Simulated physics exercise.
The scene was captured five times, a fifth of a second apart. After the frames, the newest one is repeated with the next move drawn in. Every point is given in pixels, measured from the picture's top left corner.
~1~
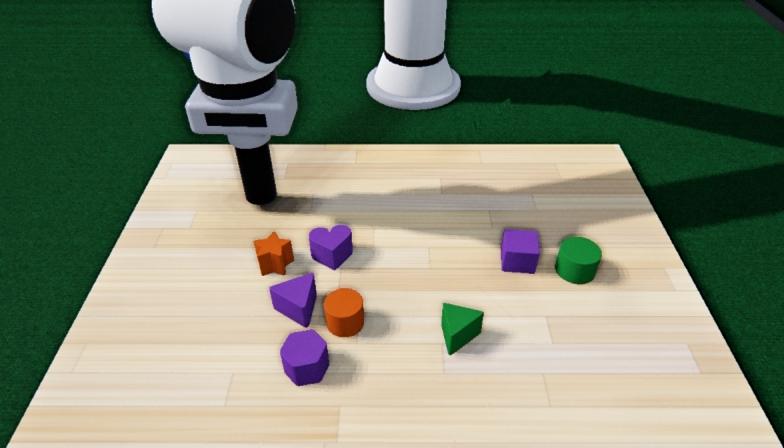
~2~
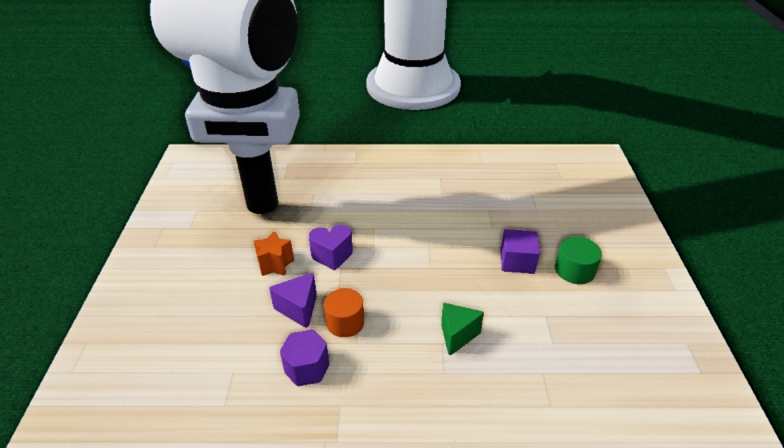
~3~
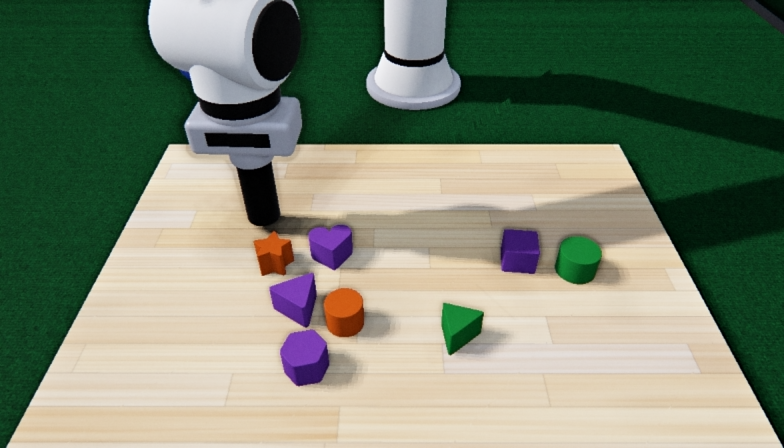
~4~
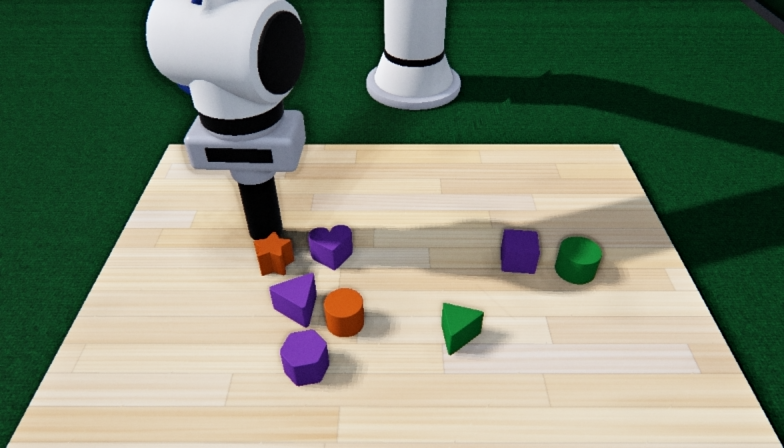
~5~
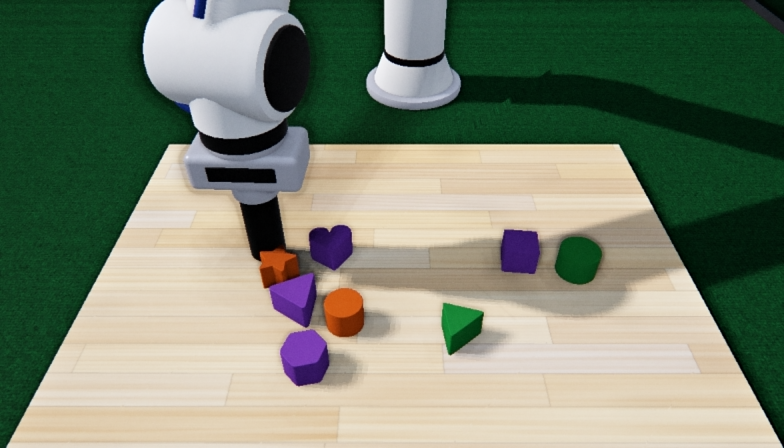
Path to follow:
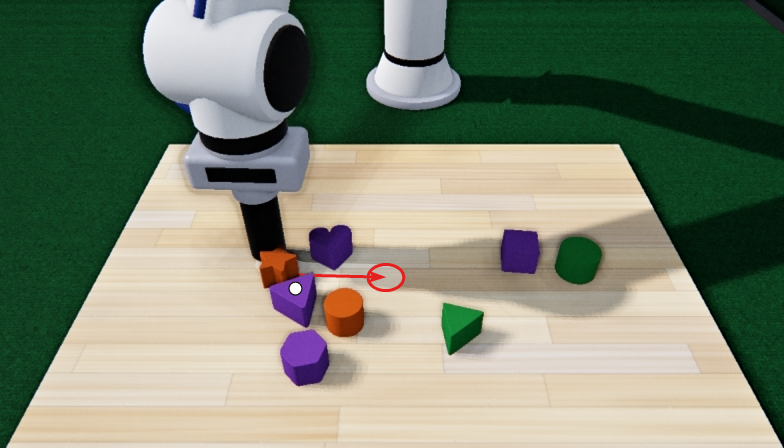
A robot arm with a black stick moved toward the viewer across a wooden table of colored blocks, then nudged the orange star closer to a purple three-sided block while the others stayed still.
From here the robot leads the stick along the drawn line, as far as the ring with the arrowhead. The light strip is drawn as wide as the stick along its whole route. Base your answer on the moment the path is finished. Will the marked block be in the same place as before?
No
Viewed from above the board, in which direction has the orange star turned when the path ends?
From above, it turns clockwise.
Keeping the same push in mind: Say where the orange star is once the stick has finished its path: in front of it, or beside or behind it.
It is gone from the front.
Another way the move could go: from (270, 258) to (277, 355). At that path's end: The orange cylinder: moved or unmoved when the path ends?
By the last moment of the path, the orange cylinder has stayed put.
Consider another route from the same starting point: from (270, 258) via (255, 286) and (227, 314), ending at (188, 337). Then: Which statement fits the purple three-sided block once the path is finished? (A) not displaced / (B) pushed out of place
B
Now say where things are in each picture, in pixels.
The first frame shows stick tip at (262, 196); block tops, orange star at (271, 244); purple three-sided block at (295, 289); purple heart-shaped block at (330, 235); orange cylinder at (344, 302).
The second frame shows stick at (263, 204); blocks unchanged.
The third frame shows stick at (264, 216); blocks unchanged.
The fourth frame shows stick at (266, 231); blocks unchanged.
The fifth frame shows stick at (269, 250); orange star at (276, 258); purple three-sided block at (295, 289); purple heart-shaped block at (330, 235); orange cylinder at (344, 302).
Path on the board, from (270, 258) by way of (301, 275) and (343, 276) to (386, 277); the dot is on the purple three-sided block.
What follows on the original path. One third of the way, stick at (300, 267); orange star at (291, 278), turned 30° clockwise; purple three-sided block at (300, 301).
Two thirds of the way, stick at (344, 268); orange star at (293, 278), turned 45° clockwise; purple three-sided block at (301, 302); purple heart-shaped block at (339, 231), turned 25° anticlockwise.
At the end, stick at (386, 269); orange star at (293, 278), turned 45° clockwise; purple three-sided block at (301, 302); purple heart-shaped block at (339, 231), turned 25° anticlockwise; orange cylinder in place.
